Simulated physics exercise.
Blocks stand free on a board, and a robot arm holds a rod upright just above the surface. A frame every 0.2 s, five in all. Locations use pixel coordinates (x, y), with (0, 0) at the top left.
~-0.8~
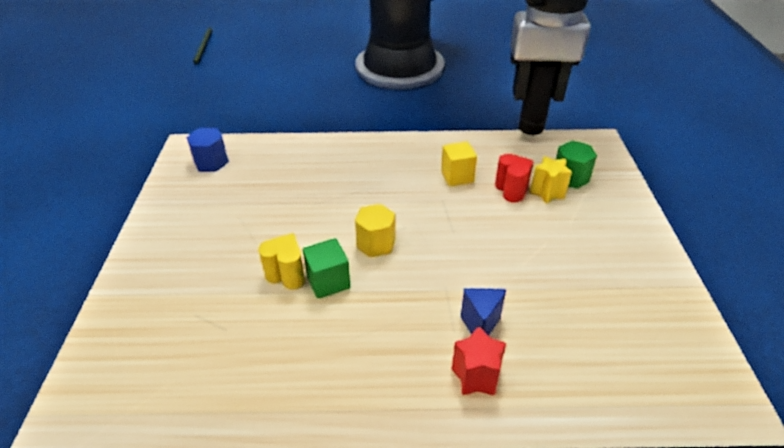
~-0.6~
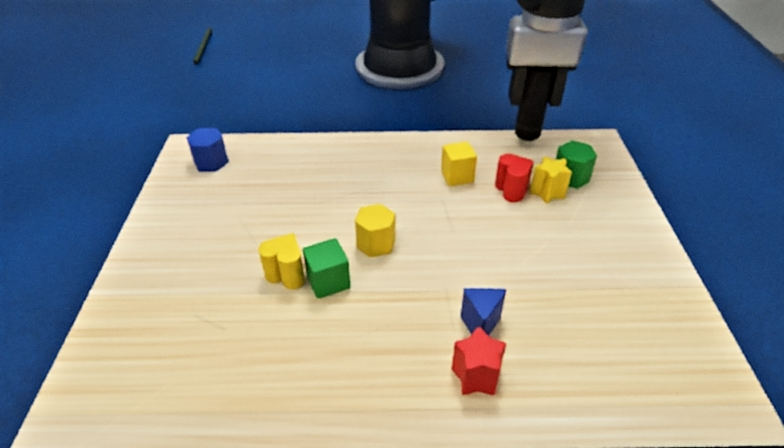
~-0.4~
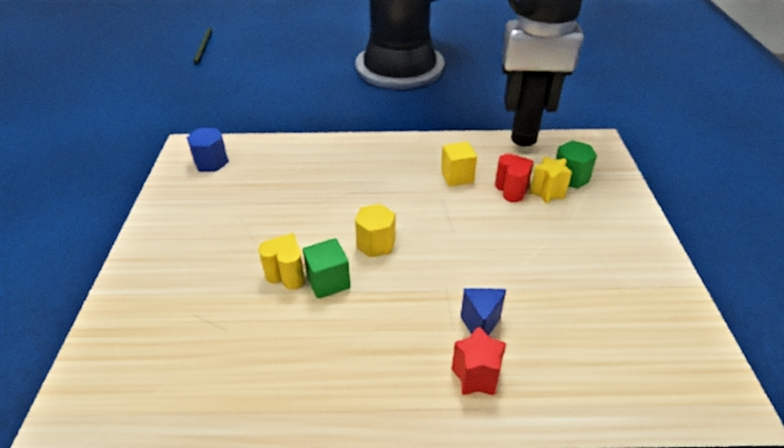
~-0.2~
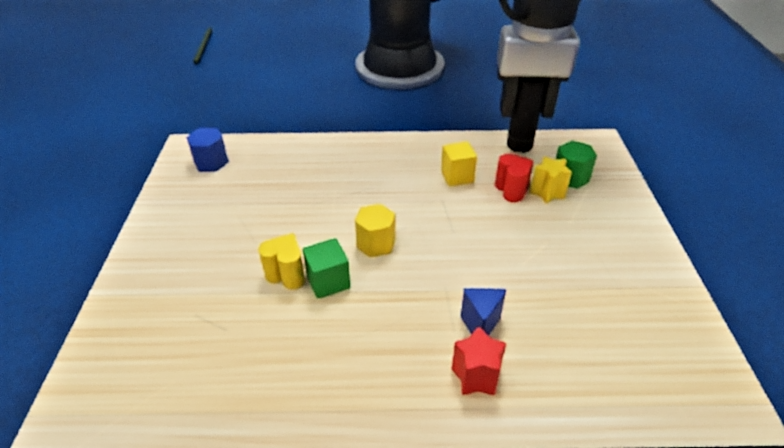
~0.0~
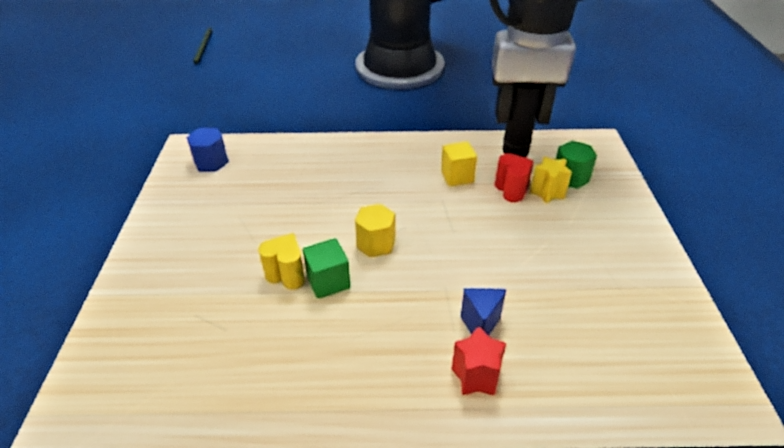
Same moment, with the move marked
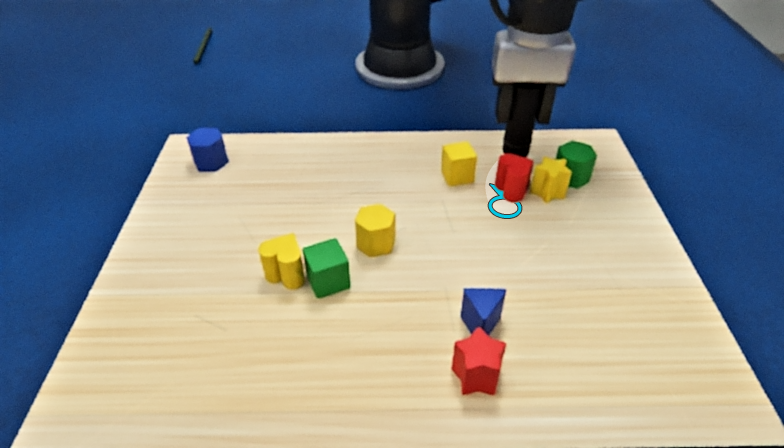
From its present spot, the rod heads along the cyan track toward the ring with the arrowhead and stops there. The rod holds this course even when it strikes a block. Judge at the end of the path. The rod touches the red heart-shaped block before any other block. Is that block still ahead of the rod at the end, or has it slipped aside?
I'd say it is still being pushed.
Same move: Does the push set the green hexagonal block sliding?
Final answer: No.
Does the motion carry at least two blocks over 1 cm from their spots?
Going by the path, no.
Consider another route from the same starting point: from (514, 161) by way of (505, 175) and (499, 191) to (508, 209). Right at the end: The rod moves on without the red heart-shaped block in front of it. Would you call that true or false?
Answer: False.
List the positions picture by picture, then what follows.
In the first frame, rod tip (531, 129); block tops, yellow square piece (460, 150); red heart-shaped block (517, 164); green hexagonal block (578, 151).
In the second frame, rod (528, 134); blocks unchanged.
In the third frame, rod (524, 140); blocks unchanged.
In the fourth frame, rod (520, 146); blocks unchanged.
In the fifth frame, rod (515, 152); yellow square piece (460, 150); red heart-shaped block (517, 164); green hexagonal block (578, 151).
Path on the board, from (514, 161) through (503, 174) and (500, 189) to (505, 207).
What follows on the original path. Halfway along, rod (502, 173); red heart-shaped block (519, 173), turned 30° anticlockwise.
At the end, rod (507, 198); yellow square piece in place; red heart-shaped block (535, 195), turned 80° anticlockwise; green hexagonal block in place.
